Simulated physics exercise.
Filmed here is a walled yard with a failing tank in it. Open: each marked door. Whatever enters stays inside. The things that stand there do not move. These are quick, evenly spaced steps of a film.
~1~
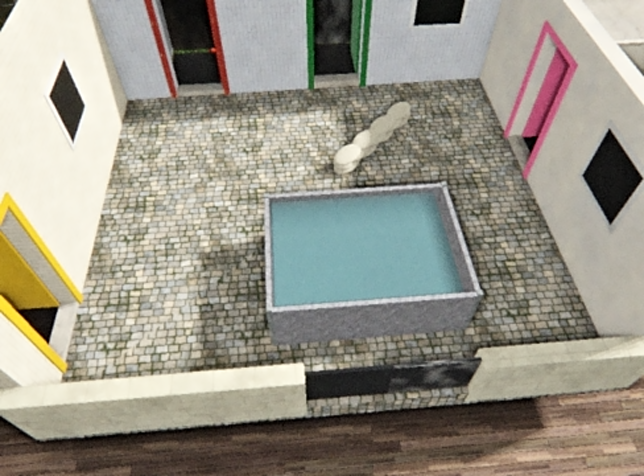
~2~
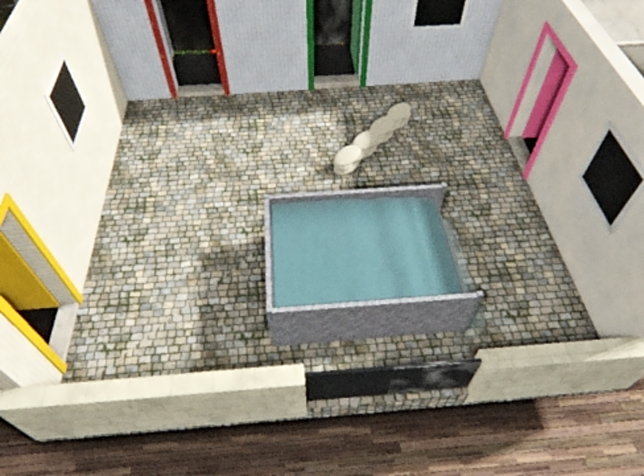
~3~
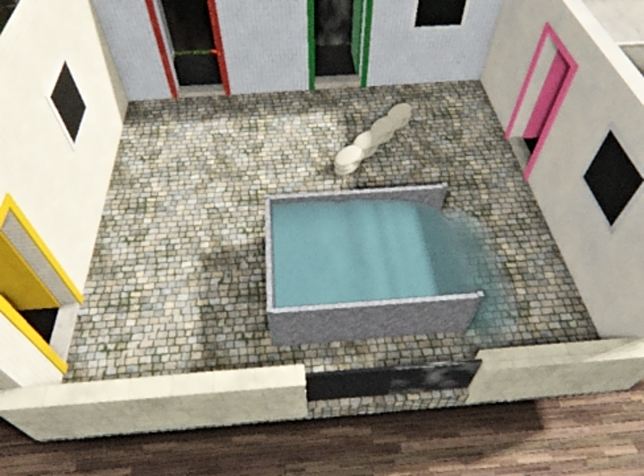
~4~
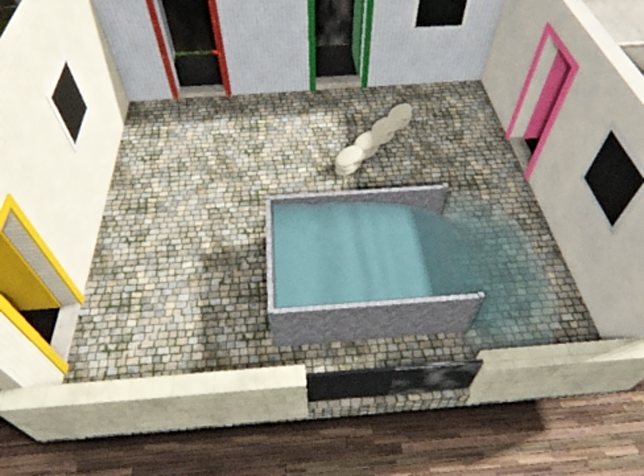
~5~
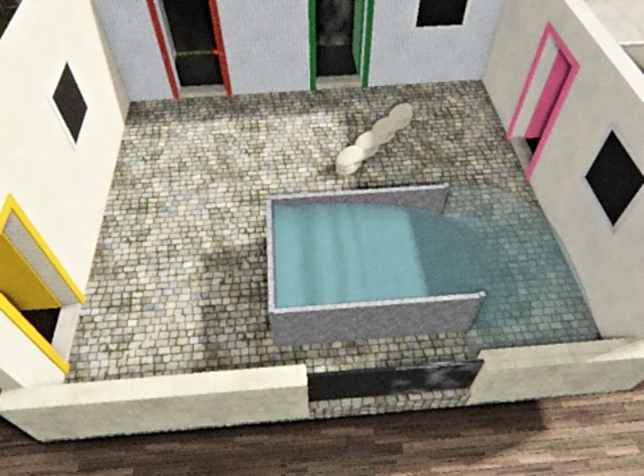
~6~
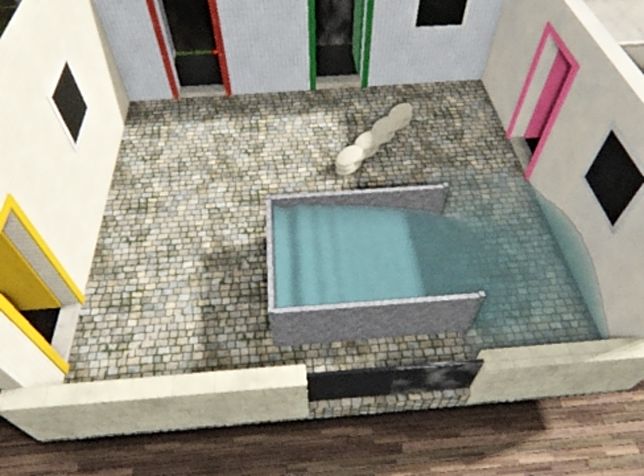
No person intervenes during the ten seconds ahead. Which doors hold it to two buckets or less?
Most likely the pink door gets too much water; most likely the yellow door gets too much water; most likely the red door gets two buckets or less; most likely the green door gets two buckets or less.
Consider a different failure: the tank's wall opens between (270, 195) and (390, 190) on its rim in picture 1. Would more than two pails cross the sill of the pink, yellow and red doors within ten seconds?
Door by door, the pink door crosses the threshold, then the yellow door crosses the threshold, then the red door crosses the threshold.
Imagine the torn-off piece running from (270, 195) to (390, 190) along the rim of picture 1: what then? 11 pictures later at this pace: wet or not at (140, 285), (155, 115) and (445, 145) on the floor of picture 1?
One by one: Unsoaked; waterlogged; waterlogged.
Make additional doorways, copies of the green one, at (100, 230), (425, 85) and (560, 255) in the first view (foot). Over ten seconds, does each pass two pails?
Stays below the line; crosses the line; crosses the line.
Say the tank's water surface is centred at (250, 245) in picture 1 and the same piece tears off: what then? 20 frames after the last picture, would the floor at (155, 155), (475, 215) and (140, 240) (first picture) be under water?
Spared, hit, spared.
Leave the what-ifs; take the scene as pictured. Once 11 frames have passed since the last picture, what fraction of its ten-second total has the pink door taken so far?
Something like 20 in a hundred.
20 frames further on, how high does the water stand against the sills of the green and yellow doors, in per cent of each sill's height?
I'd put the first at close to 60 per cent and the second at close to 10 per cent.
A moment on, water covers 15 % of the floor; the pink door under two buckets in, the yellow door not reached, the red door not reached, the green door not reached.
Next, water covers 25 % of the floor; the pink door over two buckets in, the yellow door not reached, the red door not reached, the green door not reached.
Then, water covers 45 % of the floor; the pink door over two buckets in, the yellow door not reached, the red door not reached, the green door wet at the sill, nothing in.
Later, water covers 90 % of the floor; the pink door over two buckets in, the yellow door far over two buckets in, the red door wet at the sill, nothing in, the green door wet at the sill, nothing in.
In the end, water covers 95 % of the floor; the pink door far over two buckets in, the yellow door far over two buckets in, the red door wet at the sill, nothing in, the green door wet at the sill, nothing in.
